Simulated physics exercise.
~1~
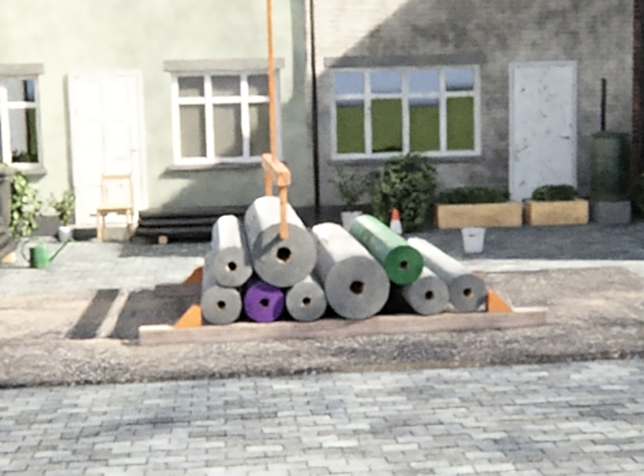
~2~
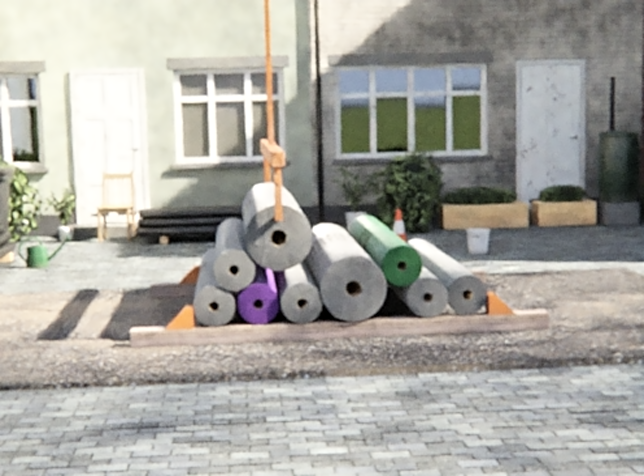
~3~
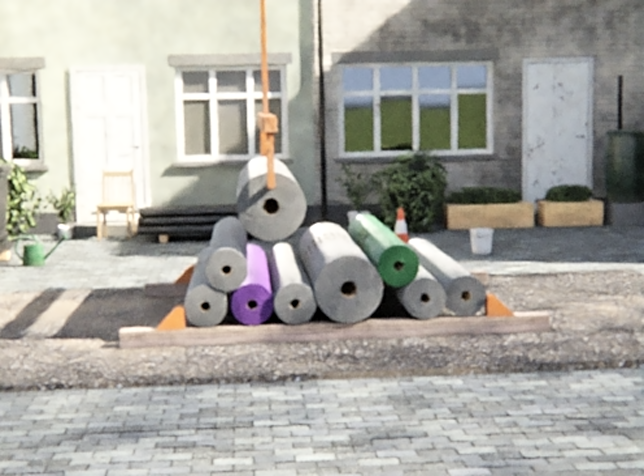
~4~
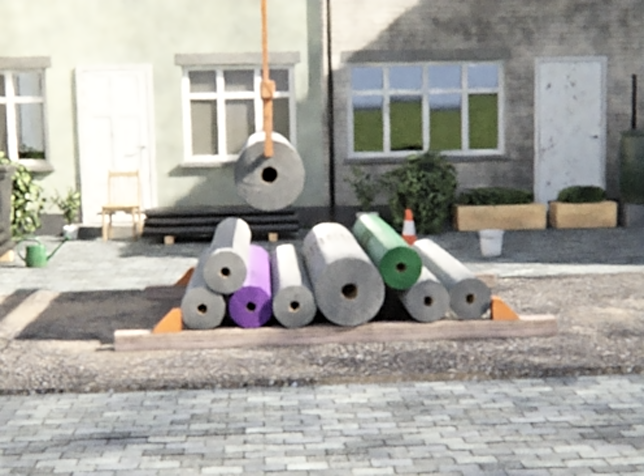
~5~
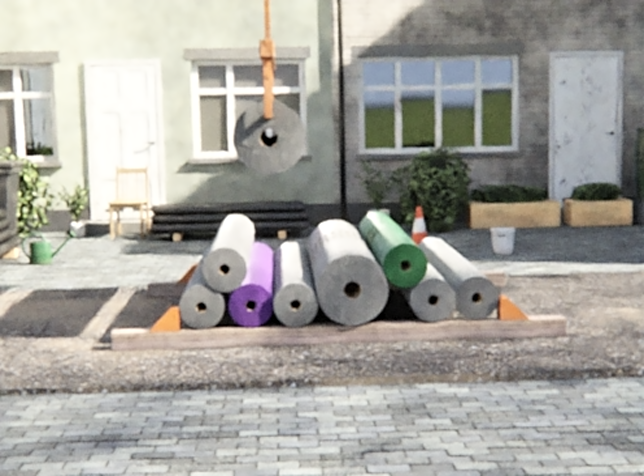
Large grey roll rising on an orange lifting beam from a stack of grey, purple and green rolls, which stay in place.
